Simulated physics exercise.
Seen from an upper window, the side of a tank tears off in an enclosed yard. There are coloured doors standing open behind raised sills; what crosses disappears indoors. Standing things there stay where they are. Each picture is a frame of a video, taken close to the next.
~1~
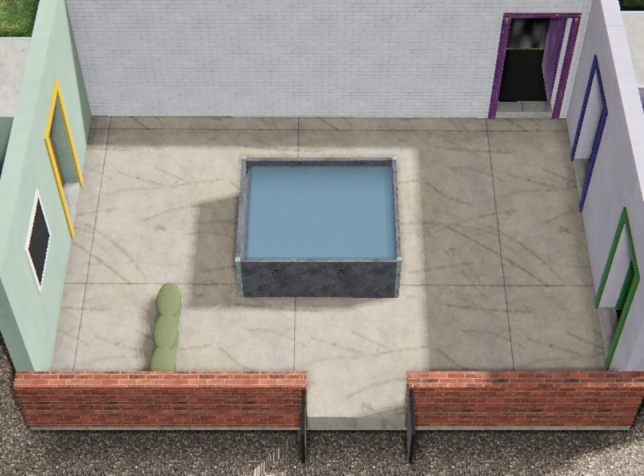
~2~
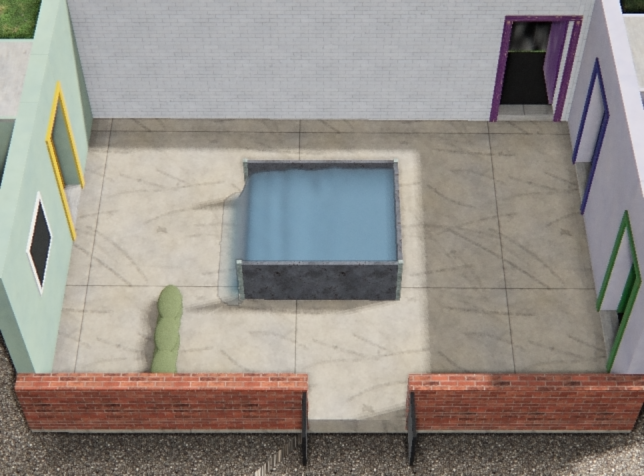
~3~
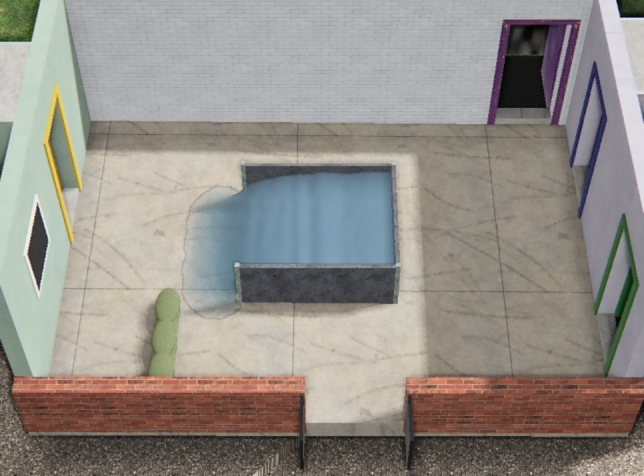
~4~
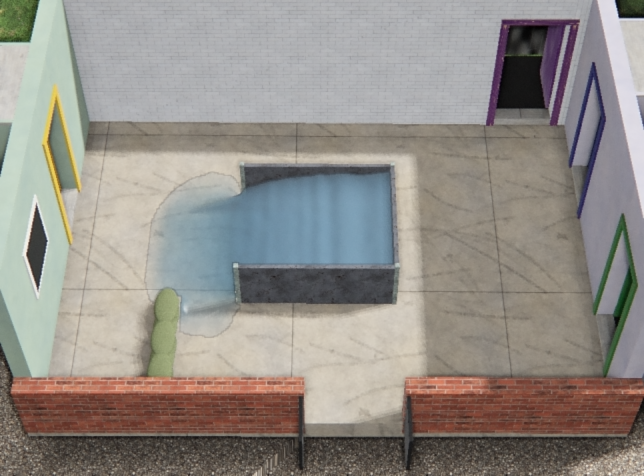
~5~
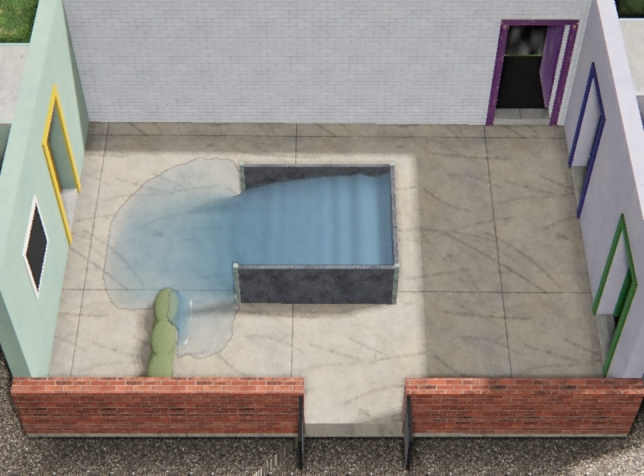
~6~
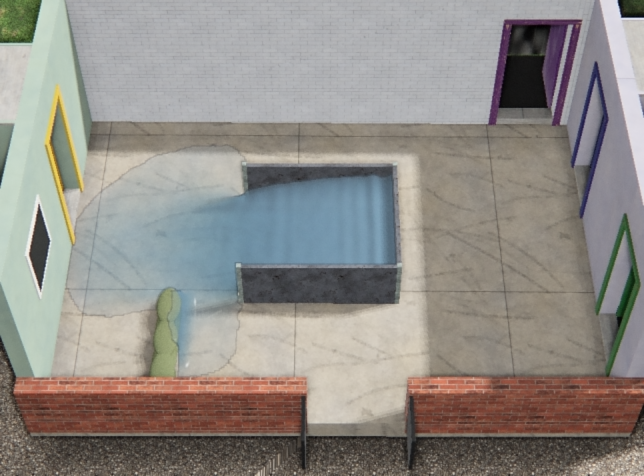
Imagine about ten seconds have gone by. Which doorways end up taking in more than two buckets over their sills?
The yellow door takes in more than two, the purple door takes in two or fewer, the blue door takes in more than two, the green door takes in more than two.
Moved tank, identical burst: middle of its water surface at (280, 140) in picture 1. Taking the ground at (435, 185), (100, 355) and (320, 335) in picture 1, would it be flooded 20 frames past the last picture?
Log: No flood; flood; no flood.
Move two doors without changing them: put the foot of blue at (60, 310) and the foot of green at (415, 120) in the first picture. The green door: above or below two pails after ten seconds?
Answer: Green door stays below the line.
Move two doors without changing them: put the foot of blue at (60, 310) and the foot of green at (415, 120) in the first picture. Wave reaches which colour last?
Result: The one in purple.
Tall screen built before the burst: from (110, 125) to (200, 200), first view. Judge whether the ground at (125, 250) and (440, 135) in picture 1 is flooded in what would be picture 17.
Soaked, not wet.
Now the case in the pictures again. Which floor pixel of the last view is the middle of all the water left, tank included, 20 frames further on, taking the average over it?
Centre of mass: Roughly (190, 259).
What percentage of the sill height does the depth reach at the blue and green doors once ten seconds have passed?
Near 180 per cent and 210 per cent, respectively.
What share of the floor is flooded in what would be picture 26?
That works out to some 50 in a hundred.
A moment on, water covers 30 % of the floor; the yellow door over two buckets in, the purple door not reached, the blue door not reached, the green door not reached.
Next, water covers 35 % of the floor; the yellow door far over two buckets in, the purple door not reached, the blue door not reached, the green door not reached.
Then, water covers 50 % of the floor; the yellow door far over two buckets in, the purple door not reached, the blue door not reached, the green door not reached.
Later, water covers 90 % of the floor; the yellow door far over two buckets in, the purple door wet at the sill, nothing in, the blue door wet at the sill, nothing in, the green door wet at the sill, nothing in.
In the end, water covers 95 % of the floor; the yellow door far over two buckets in, the purple door wet at the sill, nothing in, the blue door over two buckets in, the green door over two buckets in.
